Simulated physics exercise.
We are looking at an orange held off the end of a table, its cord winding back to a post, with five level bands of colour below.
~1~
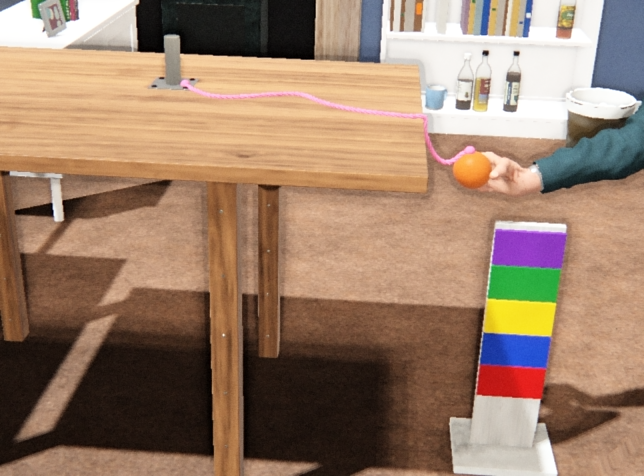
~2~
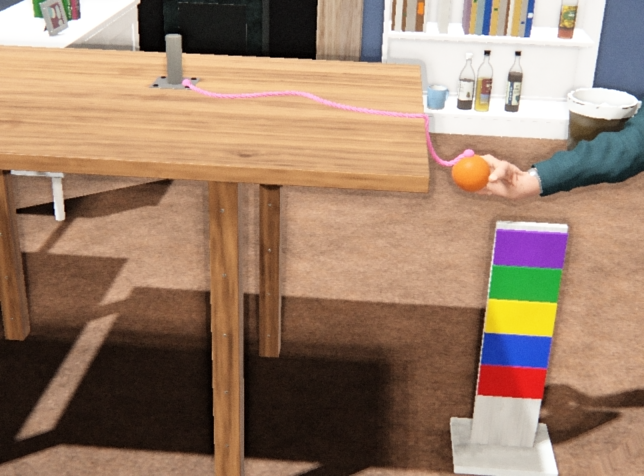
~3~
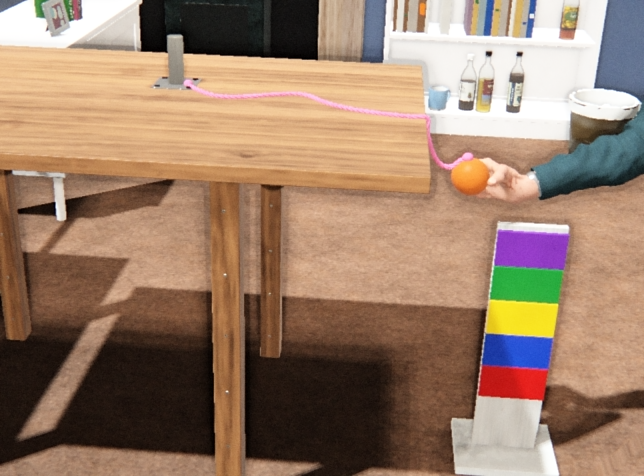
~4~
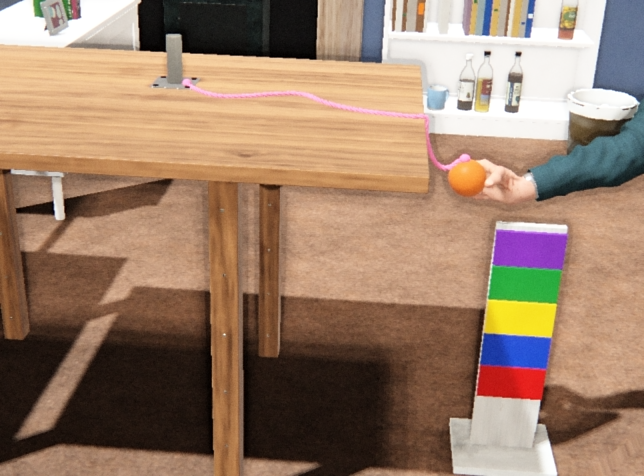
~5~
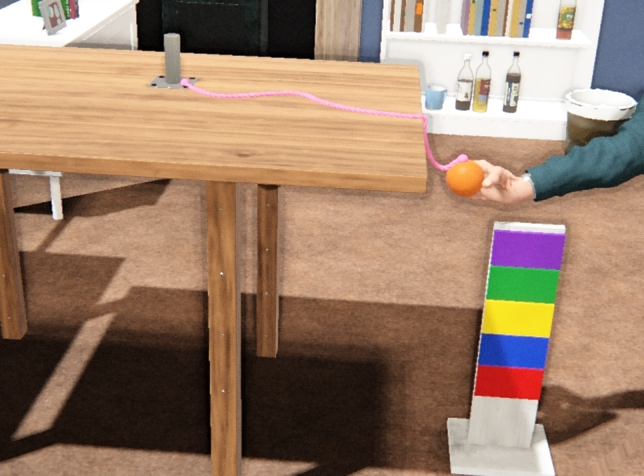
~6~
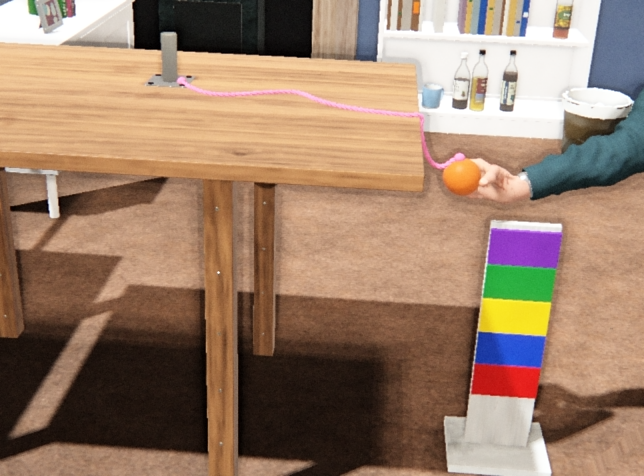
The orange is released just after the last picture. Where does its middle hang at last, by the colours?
Its middle rests at the purple band.
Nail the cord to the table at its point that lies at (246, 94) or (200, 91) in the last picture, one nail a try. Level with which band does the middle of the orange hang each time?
In that order: Purple; purple.
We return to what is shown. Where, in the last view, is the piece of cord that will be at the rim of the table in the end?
Near (386, 113).
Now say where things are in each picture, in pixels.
In the first frame, orange (472, 170); purple (529, 250); green (524, 285); yellow (520, 319); blue (515, 352); red (511, 383).
In the second frame, orange (471, 173); cord through (201, 91) (255, 96) (315, 99) (366, 111) (427, 132).
In the third frame, orange (470, 177).
In the fourth frame, orange (468, 178); cord through (201, 91) (256, 96) (316, 99) (366, 112) (426, 133).
In the fifth frame, orange (465, 178).
In the sixth frame, orange (462, 177); cord through (196, 89) (251, 94) (311, 97) (361, 110) (421, 131).
Soon after, orange near (376, 224); level with purple.
After that, orange near (411, 242); level with purple.
In the end, orange near (407, 241); level with purple. The purple one.
